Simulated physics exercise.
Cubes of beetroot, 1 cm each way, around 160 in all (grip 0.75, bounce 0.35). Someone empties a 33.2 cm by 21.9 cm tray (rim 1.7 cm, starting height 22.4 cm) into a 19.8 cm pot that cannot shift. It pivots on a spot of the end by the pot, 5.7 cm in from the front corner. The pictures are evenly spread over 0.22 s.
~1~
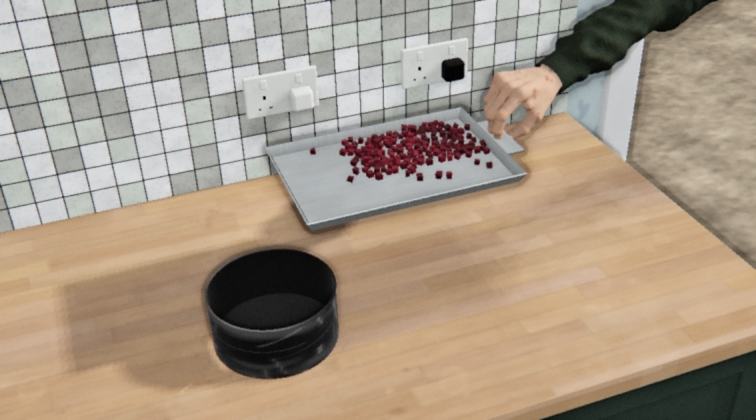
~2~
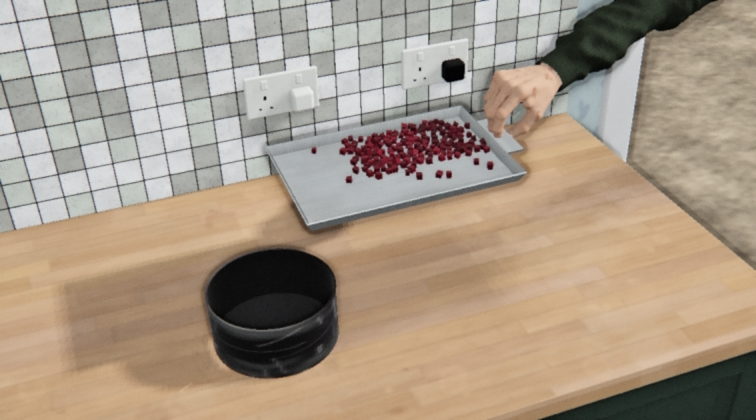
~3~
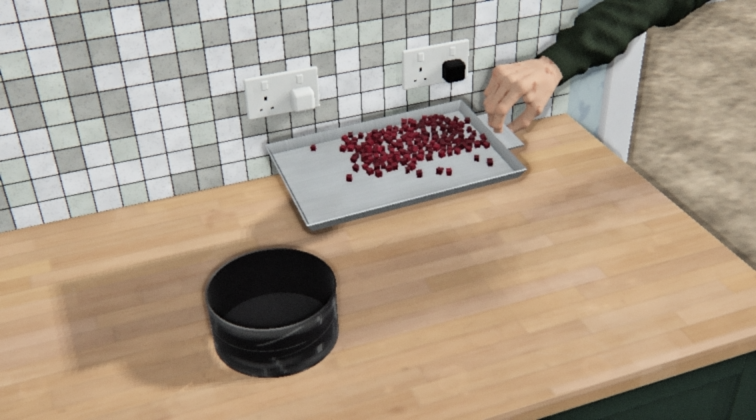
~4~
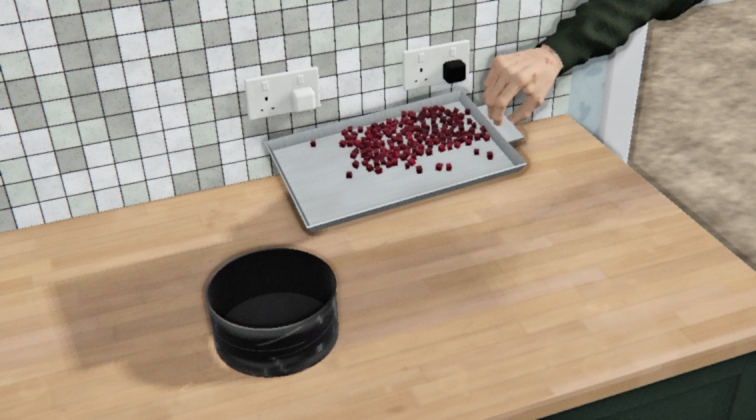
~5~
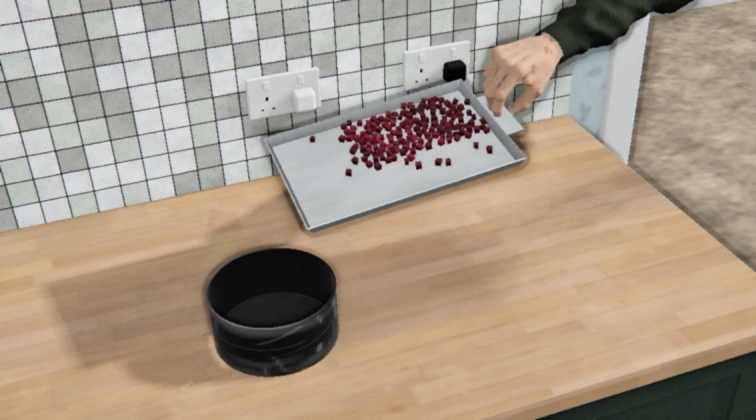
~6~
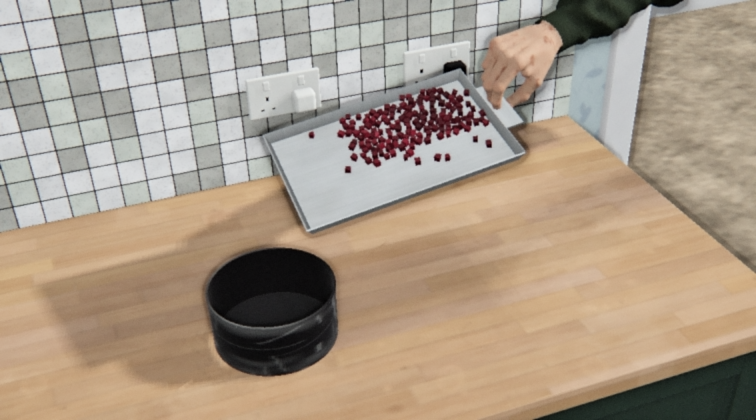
A hand slowly tilts a grey tray of dark red cubes behind a black pot.
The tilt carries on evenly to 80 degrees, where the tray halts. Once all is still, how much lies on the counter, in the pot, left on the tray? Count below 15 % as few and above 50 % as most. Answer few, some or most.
Counter most, pot some, tray few.
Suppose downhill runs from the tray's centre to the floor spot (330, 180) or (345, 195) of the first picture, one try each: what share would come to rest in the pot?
Some 30 and 75 per cent.
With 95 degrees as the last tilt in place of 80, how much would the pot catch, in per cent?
It would be near 45 per cent.
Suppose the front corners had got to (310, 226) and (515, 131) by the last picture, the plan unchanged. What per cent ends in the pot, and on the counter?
Pot 65, counter 35.
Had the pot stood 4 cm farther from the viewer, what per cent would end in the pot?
In that case some 5 per cent.
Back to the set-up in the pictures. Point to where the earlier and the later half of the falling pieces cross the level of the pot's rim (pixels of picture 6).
First near (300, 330), later near (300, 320).
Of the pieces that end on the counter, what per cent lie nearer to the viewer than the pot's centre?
Roughly 100 per cent.
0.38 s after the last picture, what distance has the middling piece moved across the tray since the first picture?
Roughly 3 cm.
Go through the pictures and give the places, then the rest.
Tray tilt 0 degrees, front corners at (311, 220) and (520, 172); middle of the pieces at (411, 150); pot at (271, 287), in the first picture.
Tray tilt 1 degrees, front corners at (311, 220) and (520, 171); middle of the pieces at (411, 149), in the second picture.
Tray tilt 3 degrees, front corners at (311, 221) and (520, 168); middle of the pieces at (411, 145), in the third picture.
Tray tilt 6 degrees, front corners at (311, 223) and (520, 162), lowest corner left front; middle of the pieces at (410, 139), in the fourth picture.
Tray tilt 10 degrees, front corners at (311, 224) and (519, 156), lowest corner left front; middle of the pieces at (410, 133), in the fifth picture.
Tray tilt 13 degrees, front corners at (311, 226) and (518, 151), lowest corner left front; middle of the pieces at (409, 127); pot at (271, 286), in the sixth picture.
Then, 0.38 s after the last picture, tilt 46 degrees; the tray holds 100 %, the pot 0 %.
Then, 0.63 s after the last picture, tilt 67 degrees; the tray holds 55 %, the pot 0 %.
Then, 0.99 s after the last picture, tilt 80 degrees; the tray holds 0 %, the pot 35 %.
In the end, counter 65 %, pot 35 %, tray 0 %.
